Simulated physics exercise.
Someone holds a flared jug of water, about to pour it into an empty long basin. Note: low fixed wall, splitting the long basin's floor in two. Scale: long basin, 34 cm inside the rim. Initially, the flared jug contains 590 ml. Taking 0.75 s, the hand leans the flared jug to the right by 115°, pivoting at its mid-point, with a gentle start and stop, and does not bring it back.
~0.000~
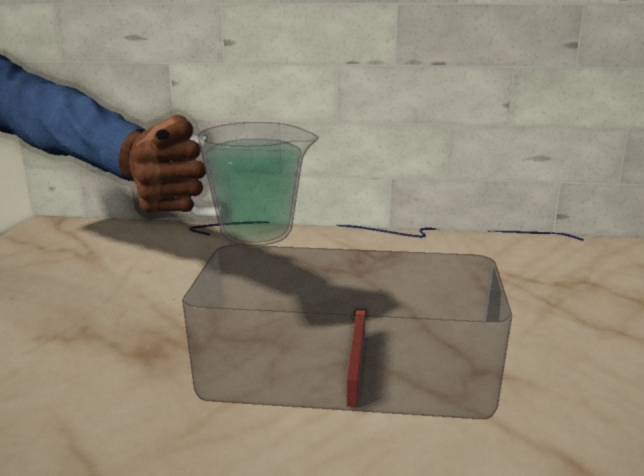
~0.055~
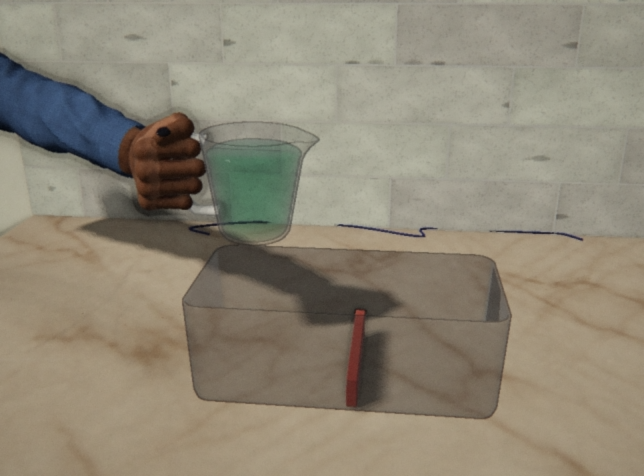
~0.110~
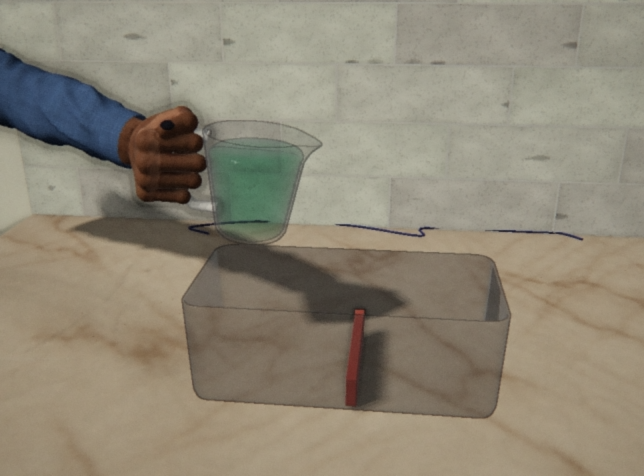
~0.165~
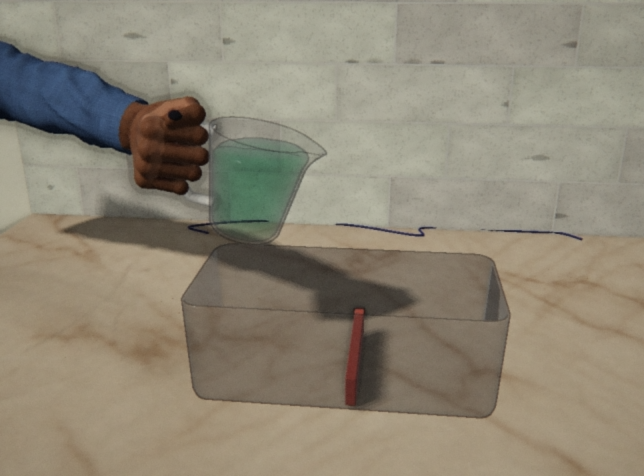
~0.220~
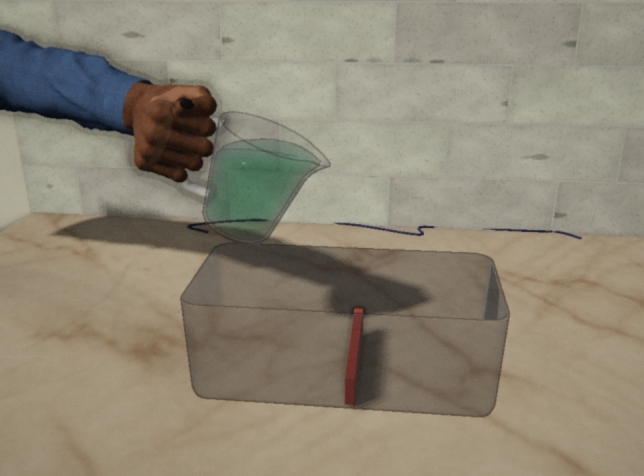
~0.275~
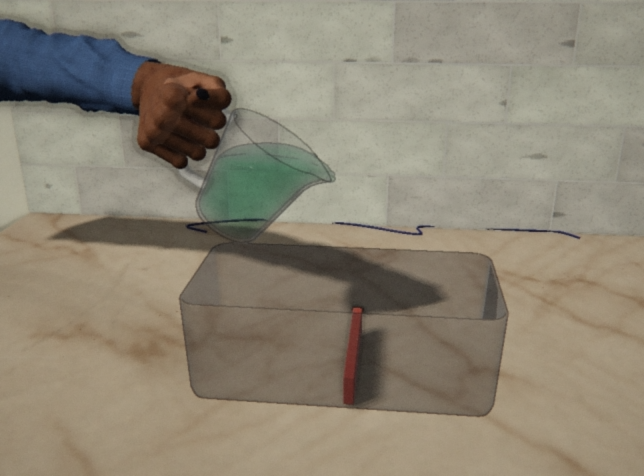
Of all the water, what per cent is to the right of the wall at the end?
I would say 50 percent.
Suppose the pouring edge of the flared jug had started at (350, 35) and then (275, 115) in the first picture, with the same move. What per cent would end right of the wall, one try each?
Try 1: 85 %; try 2: 15 %.
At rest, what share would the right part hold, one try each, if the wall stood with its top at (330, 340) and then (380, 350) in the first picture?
Result: 85 per cent, then 35 per cent.
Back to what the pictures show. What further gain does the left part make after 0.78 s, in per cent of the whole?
I'd put it at some 4 percent.
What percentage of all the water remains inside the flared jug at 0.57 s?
Near 42 in a hundred.
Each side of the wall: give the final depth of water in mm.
Roughly 10 mm on the left side and 12 mm on the right side.
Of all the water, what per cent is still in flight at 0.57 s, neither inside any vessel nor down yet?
I'd put it at about 20 percent.
After 0.57 s the tilt is 99° and 42 per cent is still to pour, 8 is left of the wall and 31 right of it.
After 0.78 s the tilt is 115° and 3 per cent is still to pour, 44 is left of the wall and 50 right of it.
After 1.01 s the tilt is 115° and 0 per cent is still to pour, 48 is left of the wall and 50 right of it.
After 1.25 s the tilt is 115° and 0 per cent is still to pour, 49 is left of the wall and 50 right of it.
In the end 48 per cent lies left of the wall, 50 right of it and 1 outside.
